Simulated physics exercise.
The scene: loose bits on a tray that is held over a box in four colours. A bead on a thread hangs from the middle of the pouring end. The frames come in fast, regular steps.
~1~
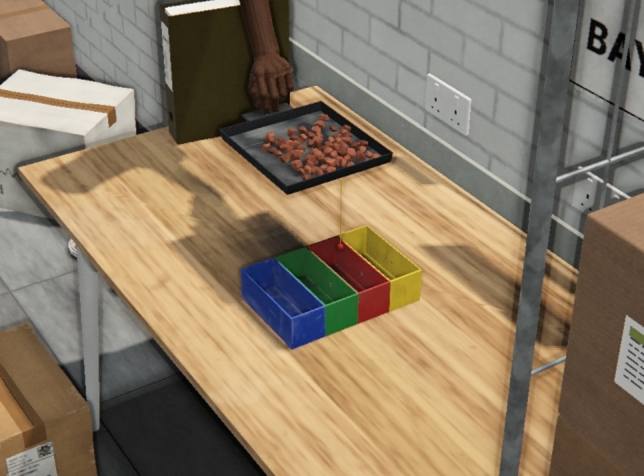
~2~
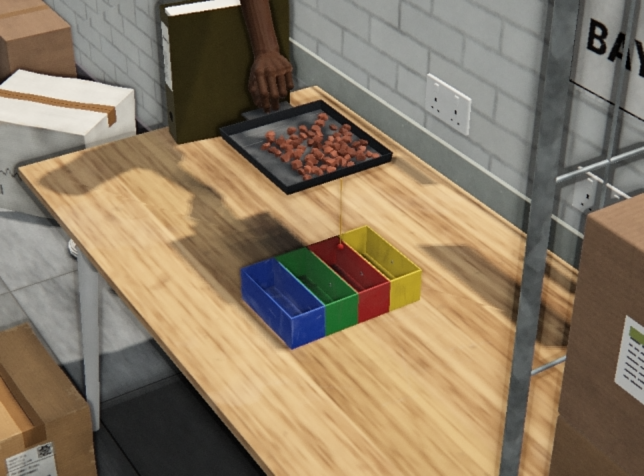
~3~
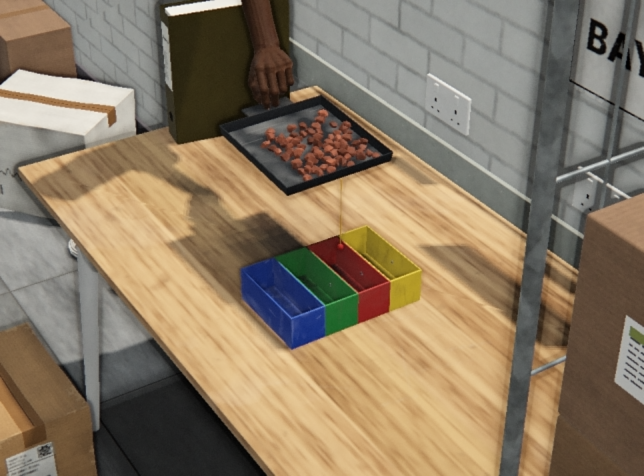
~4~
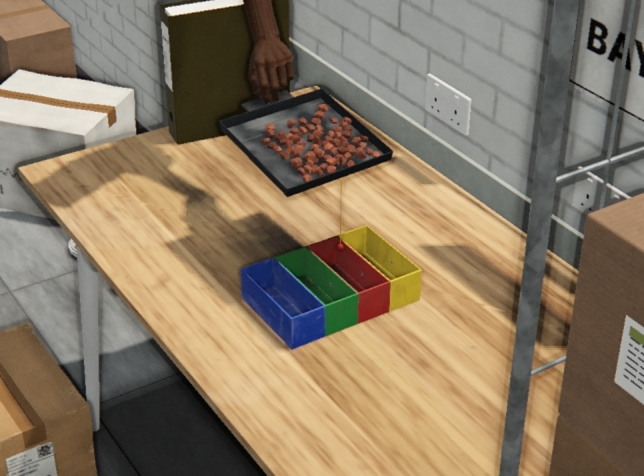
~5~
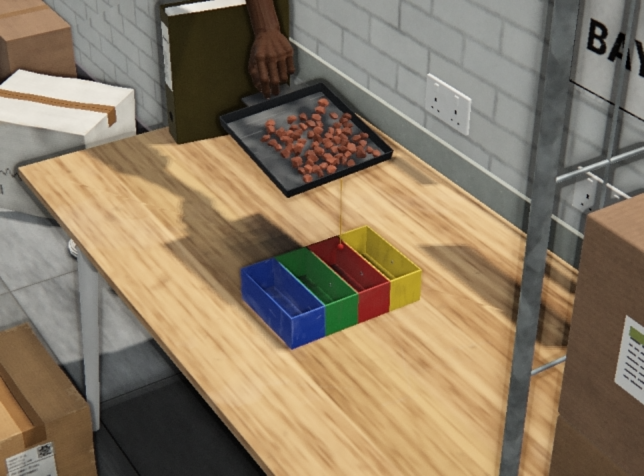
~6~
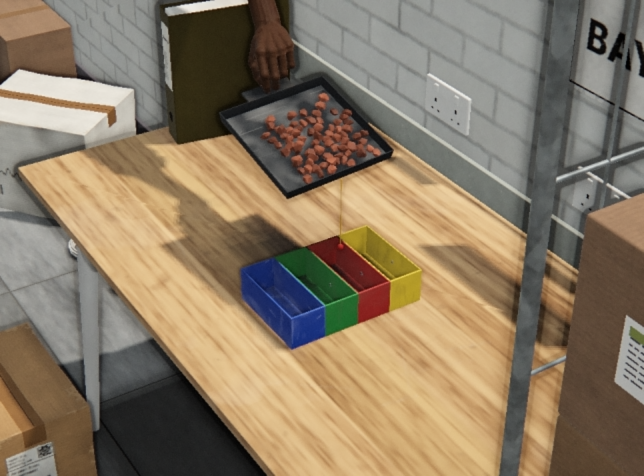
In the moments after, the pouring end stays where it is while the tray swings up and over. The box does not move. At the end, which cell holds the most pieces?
The green cell gets the most.
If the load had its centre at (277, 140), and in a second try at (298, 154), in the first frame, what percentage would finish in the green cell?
In turn 50 and 50 in a hundred.
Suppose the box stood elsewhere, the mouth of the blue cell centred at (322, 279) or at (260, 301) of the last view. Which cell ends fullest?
First the cell in blue, then the cell in red.
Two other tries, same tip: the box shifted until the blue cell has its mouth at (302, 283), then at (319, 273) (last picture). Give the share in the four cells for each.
First some 100, then 70 per cent.
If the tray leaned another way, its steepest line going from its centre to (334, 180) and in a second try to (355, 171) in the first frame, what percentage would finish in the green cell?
The first gives 30 %, the second 0 %.
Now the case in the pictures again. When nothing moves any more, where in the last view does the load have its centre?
At about (318, 303).
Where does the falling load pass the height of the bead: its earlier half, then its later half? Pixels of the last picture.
The first part at (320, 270); the rest at (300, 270).
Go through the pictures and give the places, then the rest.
The first frame shows corners of the pouring end near (287, 185) and (391, 152), level; middle of the load near (315, 152), bits of crushed brick; bead on its thread near (340, 247); blue cell near (308, 325); green cell near (342, 312); red cell near (374, 300); yellow cell near (405, 288).
The second frame shows corners of the pouring end near (287, 185) and (391, 152), level; middle of the load near (315, 151).
The third frame shows corners of the pouring end near (288, 186) and (391, 152), tipped barely, lowest at the left corner; middle of the load near (315, 150).
The fourth frame shows corners of the pouring end near (288, 188) and (391, 151), tipped a little, lowest at the left corner; middle of the load near (315, 148).
The fifth frame shows corners of the pouring end near (288, 189) and (391, 150), tipped a little, lowest at the left corner; middle of the load near (315, 145).
The sixth frame shows corners of the pouring end near (288, 191) and (392, 150), tipped a little, lowest at the left corner; middle of the load near (316, 143); blue cell near (308, 325); green cell near (342, 312); red cell near (374, 300); yellow cell near (405, 288).
Shortly afterwards, tray tipped steeply; the whole lot on the tray.
Next, tray tipped right over; near two thirds on the tray; a little in the green cell; near a quarter falling or outside the box.
Some moments later, tray tipped past a quarter turn; near two thirds in the green cell; near a quarter in the blue cell; a little in the red cell; only a few falling or outside the box.
In the end, tray tipped past a quarter turn; near two thirds in the green cell; near a quarter in the blue cell; a little in the red cell; none at all in the yellow cell; only a few outside the box.
